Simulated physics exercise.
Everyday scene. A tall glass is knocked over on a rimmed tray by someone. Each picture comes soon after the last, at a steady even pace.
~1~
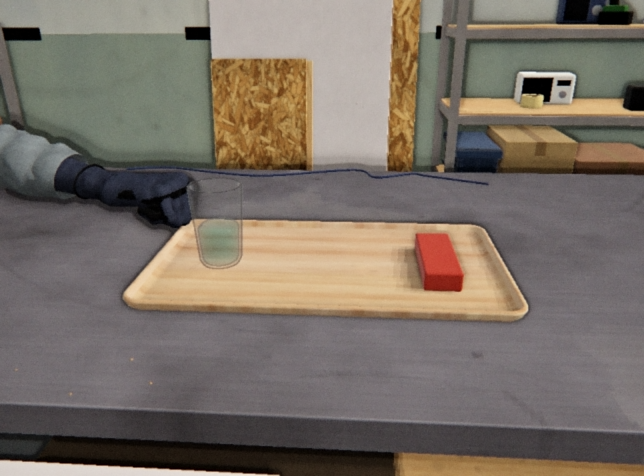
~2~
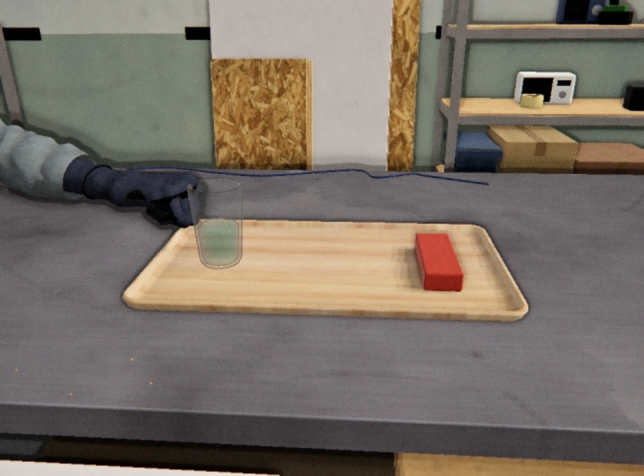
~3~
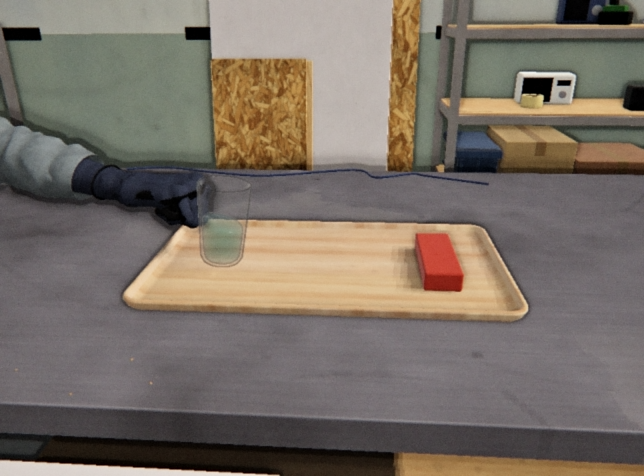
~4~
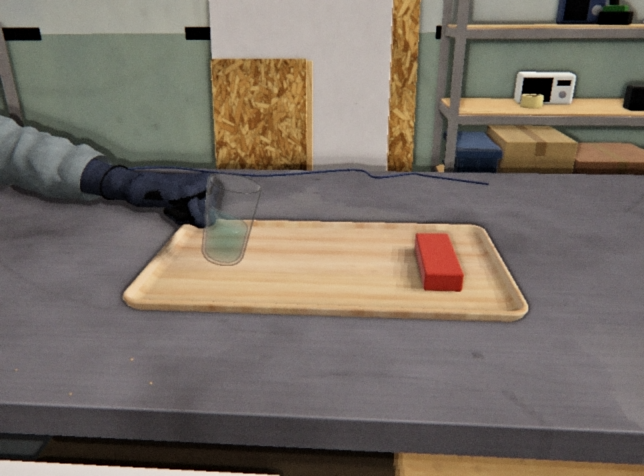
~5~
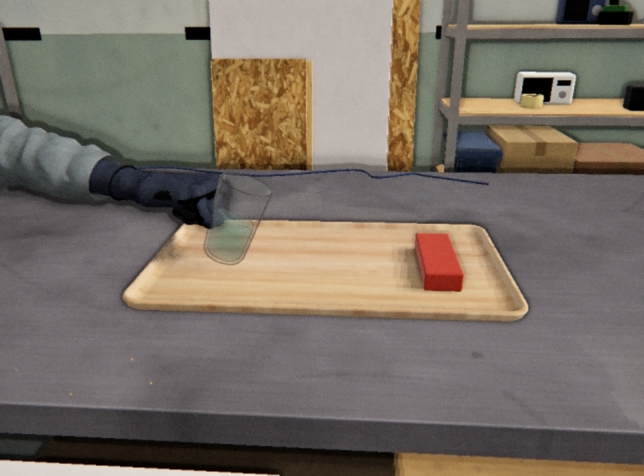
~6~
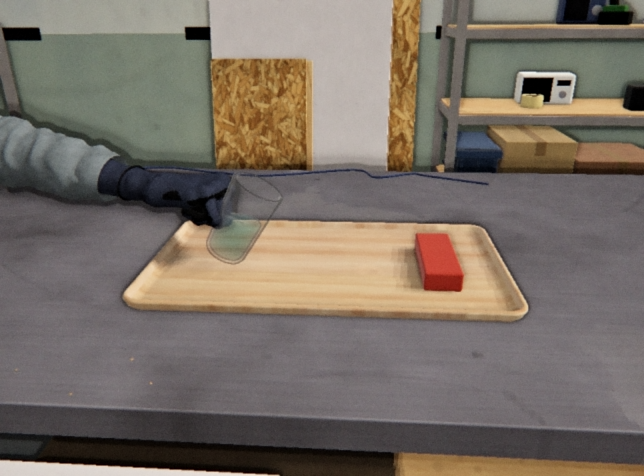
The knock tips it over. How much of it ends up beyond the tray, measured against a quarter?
Less than a quarter ends up beyond the tray.
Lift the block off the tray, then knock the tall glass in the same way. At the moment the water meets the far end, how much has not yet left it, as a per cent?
35 percent or so.
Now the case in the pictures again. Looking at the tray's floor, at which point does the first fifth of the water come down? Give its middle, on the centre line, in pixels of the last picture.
Near (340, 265).
A moment on, the tall glass is falling and 100 per cent is in the glass, 0 on the tray and 0 above or beyond its rim.
Next, the tall glass lies on its side and 74 per cent is in the glass, 20 on the tray and 6 above or beyond its rim.
Then the tall glass lies on its side and 36 per cent is in the glass, 57 on the tray and 7 above or beyond its rim.
Later the tall glass lies on its side and 20 per cent is in the glass, 80 on the tray and 0 above or beyond its rim.
In the end 99 per cent is held by tray and glass, 1 is off the tray.
